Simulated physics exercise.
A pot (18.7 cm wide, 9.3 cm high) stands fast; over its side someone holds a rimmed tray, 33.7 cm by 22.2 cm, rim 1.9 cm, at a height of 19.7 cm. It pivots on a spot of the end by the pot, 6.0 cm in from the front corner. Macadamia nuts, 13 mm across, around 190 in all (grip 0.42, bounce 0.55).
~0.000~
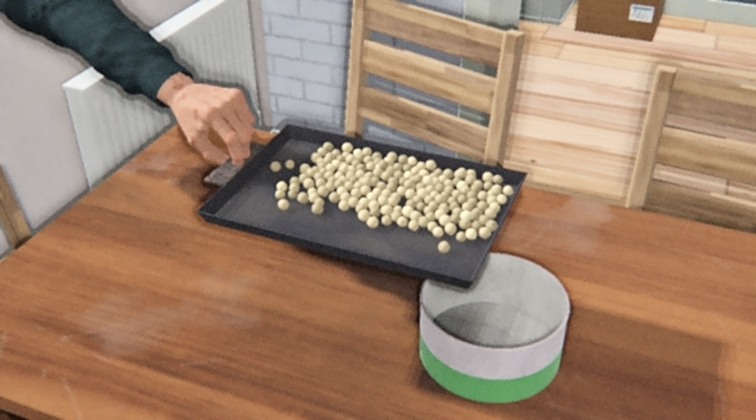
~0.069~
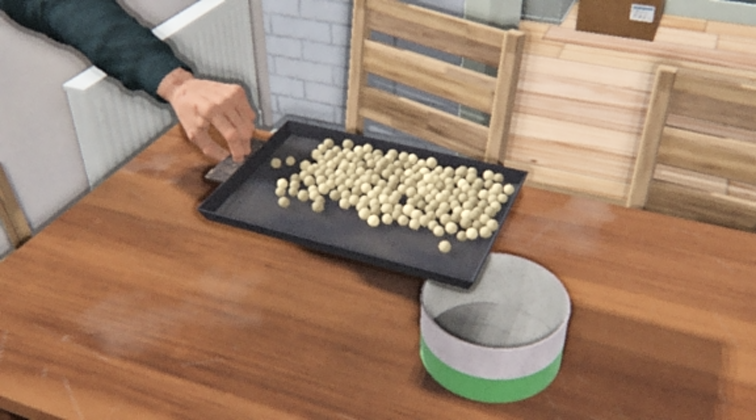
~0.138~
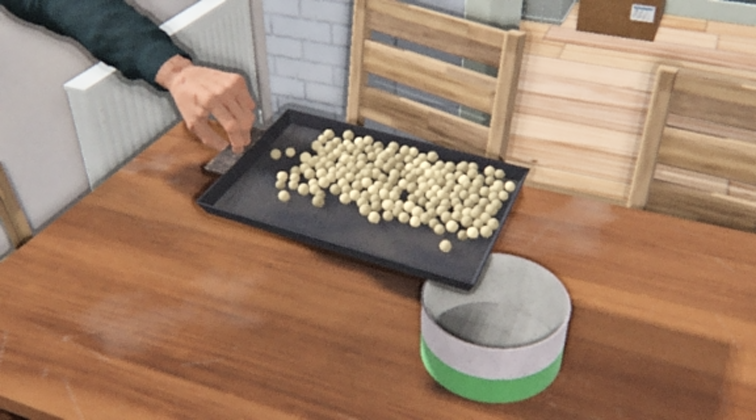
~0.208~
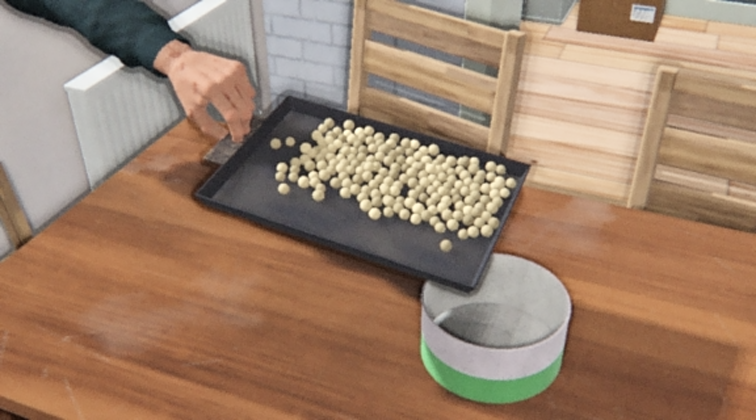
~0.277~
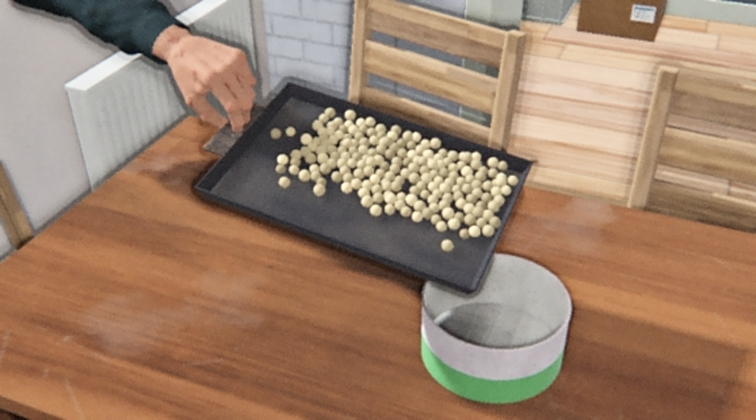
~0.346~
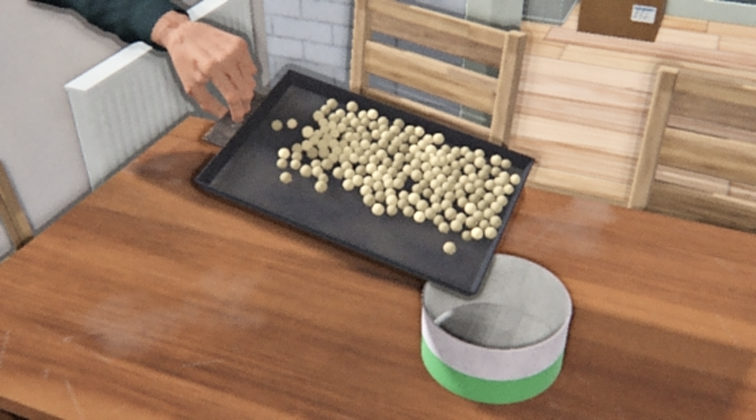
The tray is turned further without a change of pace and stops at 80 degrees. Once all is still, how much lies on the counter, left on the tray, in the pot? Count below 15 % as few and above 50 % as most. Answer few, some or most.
Counter: Most, tray: Few, pot: Few.
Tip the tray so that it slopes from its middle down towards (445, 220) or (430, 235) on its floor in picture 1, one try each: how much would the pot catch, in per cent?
Some 70 and 50 per cent.
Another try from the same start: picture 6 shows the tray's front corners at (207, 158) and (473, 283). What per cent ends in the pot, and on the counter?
Pot 30, counter 70.
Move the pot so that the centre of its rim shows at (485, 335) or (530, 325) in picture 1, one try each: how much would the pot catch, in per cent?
About 80 and 25 per cent.
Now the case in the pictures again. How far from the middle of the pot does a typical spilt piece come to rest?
Roughly 20 cm.
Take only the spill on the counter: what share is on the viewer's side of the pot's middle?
About 100 per cent.
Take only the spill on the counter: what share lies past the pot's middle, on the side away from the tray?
About 70 per cent.
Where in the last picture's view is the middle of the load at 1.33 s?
Around (468, 287).
After 0.94 s, tilt 46 degrees; the tray holds 90 %, the pot 0 %.
Then, at 1.33 s, tilt 66 degrees; the tray holds 55 %, the pot 0 %.
After 1.81 s, tilt 80 degrees; the tray holds 5 %, the pot 5 %.
By 2.8 s all is still; counter 95 %, tray 0 %, pot 5 %.
